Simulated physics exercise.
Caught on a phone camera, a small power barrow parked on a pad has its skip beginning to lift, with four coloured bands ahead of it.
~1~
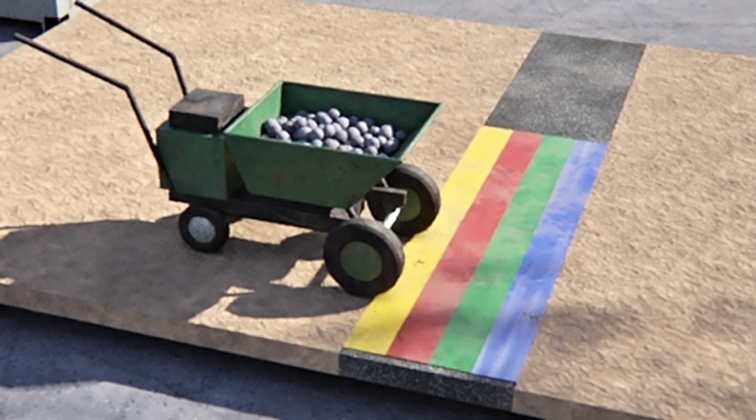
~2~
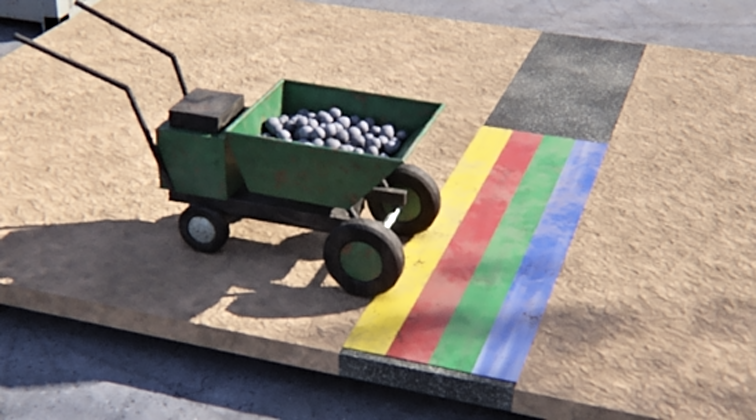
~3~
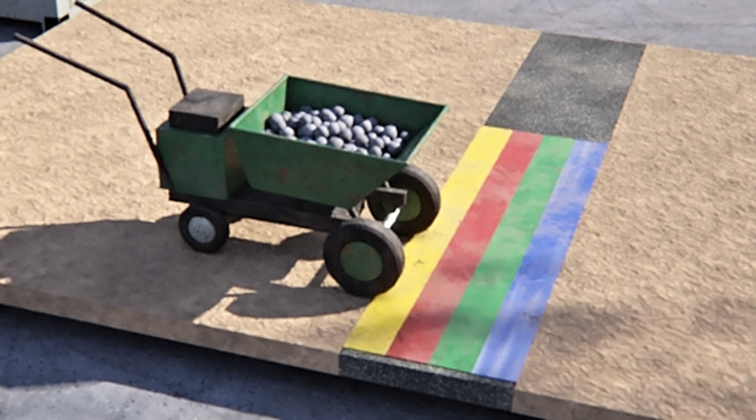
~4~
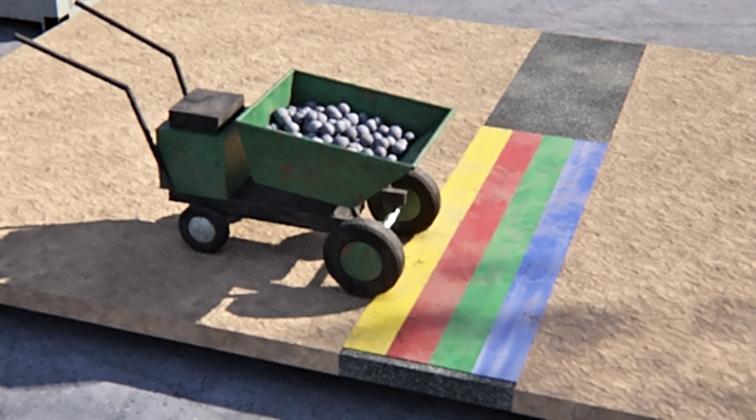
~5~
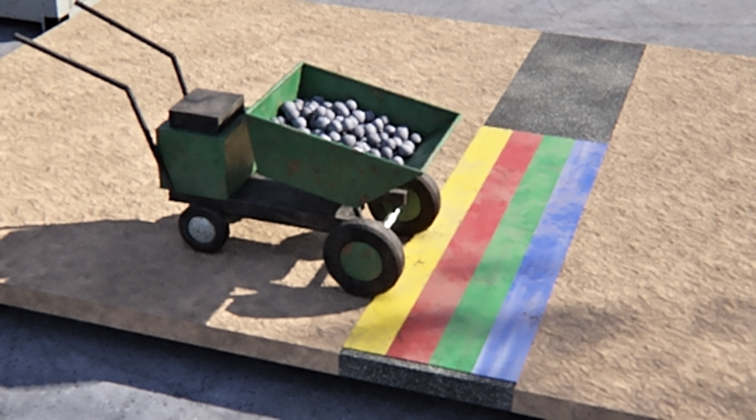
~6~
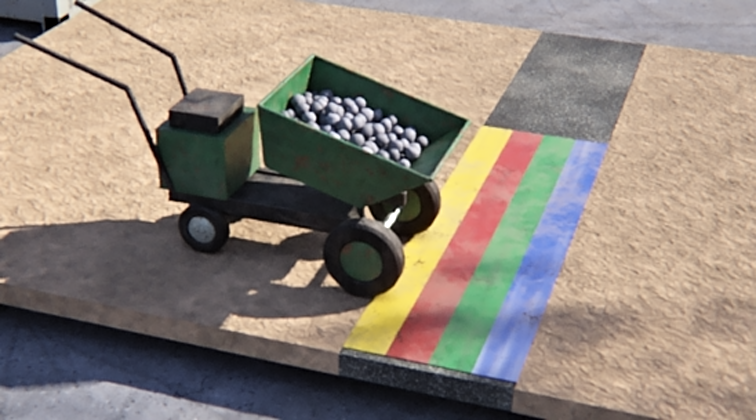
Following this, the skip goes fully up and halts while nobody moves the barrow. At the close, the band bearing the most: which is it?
It is the blue band.
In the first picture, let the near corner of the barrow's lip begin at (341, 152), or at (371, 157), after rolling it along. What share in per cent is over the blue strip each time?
You'd see around 20 per cent the first time and around 30 per cent the second.
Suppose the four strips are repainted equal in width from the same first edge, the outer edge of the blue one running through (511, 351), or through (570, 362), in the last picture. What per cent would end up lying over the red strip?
About 0 %, then 0 %.
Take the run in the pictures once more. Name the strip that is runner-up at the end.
Second place goes to that green strip.
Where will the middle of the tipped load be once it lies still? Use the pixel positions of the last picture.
Around (541, 283).
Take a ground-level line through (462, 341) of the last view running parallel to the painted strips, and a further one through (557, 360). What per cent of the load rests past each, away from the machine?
Some 80 and some 20 per cent, respectively.
Soon after the last picture, skip tipped steeply; all in the skip.
A little later, skip tipped steeply; nearly all in the skip; a stray few over the green strip; a small part over the blue strip; a stray few falling; a stray few off the paint.
Later still, skip tipped right over; about a quarter in the skip; a small part over the green strip; about a third over the blue strip; about a third off the paint.
At rest, skip tipped right over; about a quarter in the skip; none over the yellow strip; none over the red strip; a small part over the green strip; about a third over the blue strip; about a third off the paint.
